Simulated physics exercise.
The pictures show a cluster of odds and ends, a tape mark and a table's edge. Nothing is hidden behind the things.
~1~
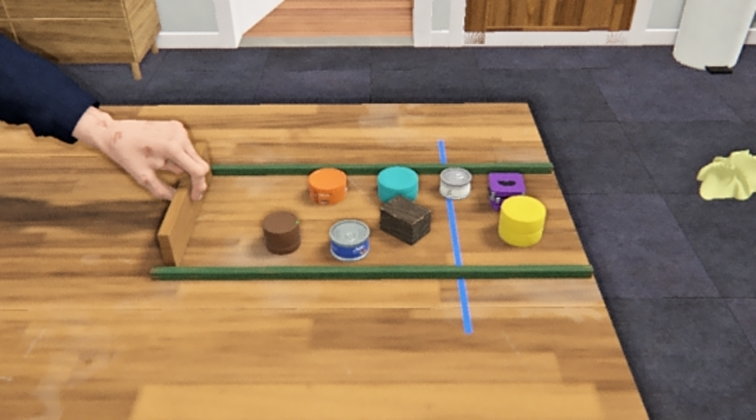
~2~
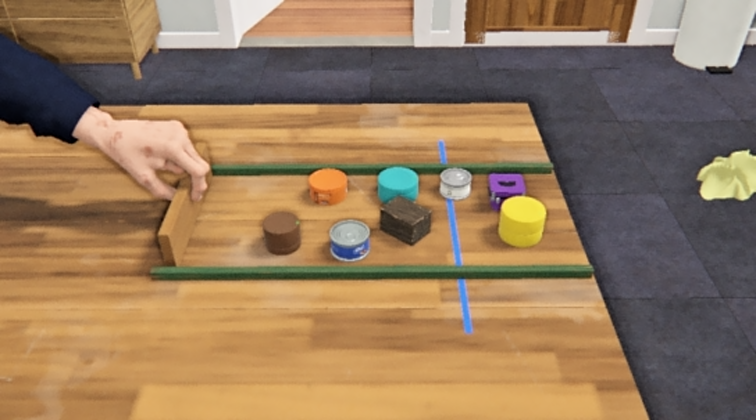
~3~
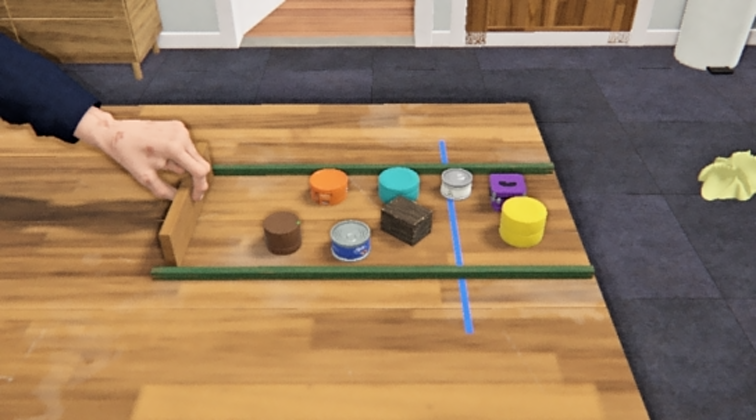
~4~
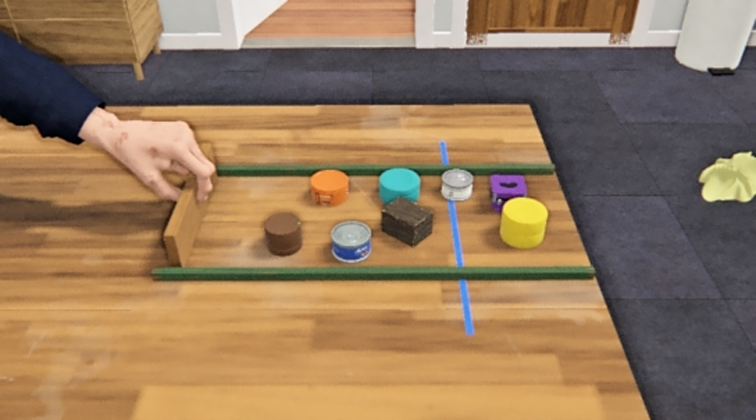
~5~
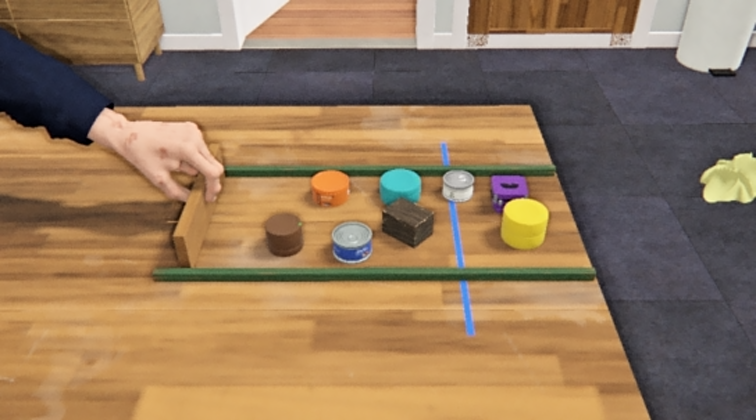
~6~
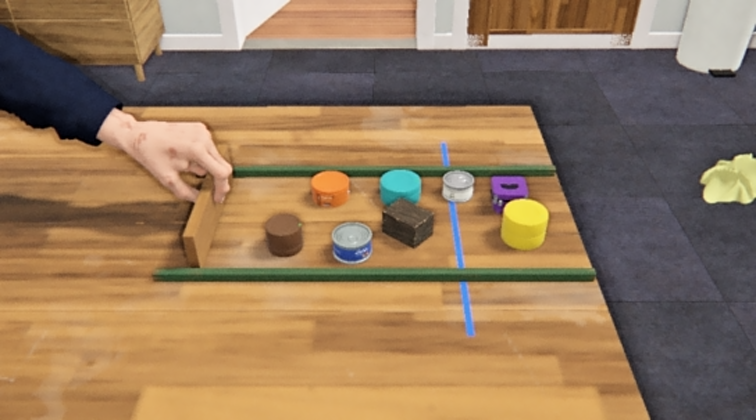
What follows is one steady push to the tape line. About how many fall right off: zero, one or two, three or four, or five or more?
Here the number that fall off is zero.
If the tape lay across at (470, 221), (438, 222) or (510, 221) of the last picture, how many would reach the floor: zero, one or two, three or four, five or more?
For each place: Not one; not one; one or two.
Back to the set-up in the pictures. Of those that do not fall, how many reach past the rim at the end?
Overhanging: 0.
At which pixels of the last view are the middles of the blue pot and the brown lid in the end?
Near (498, 254) and (475, 230).
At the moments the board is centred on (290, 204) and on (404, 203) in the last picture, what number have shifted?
1 and 7.
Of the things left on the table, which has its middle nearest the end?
It is the purple case.
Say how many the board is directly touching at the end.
The number is 3.
A little later, none off yet; yellow lid at rest near (524, 225); purple case at rest near (508, 195); white tin at rest near (458, 187).
Next, none off yet; yellow lid at rest near (524, 225); purple case at rest near (508, 195); white tin moving near (465, 187).
When it is over, the number that fall off is zero.
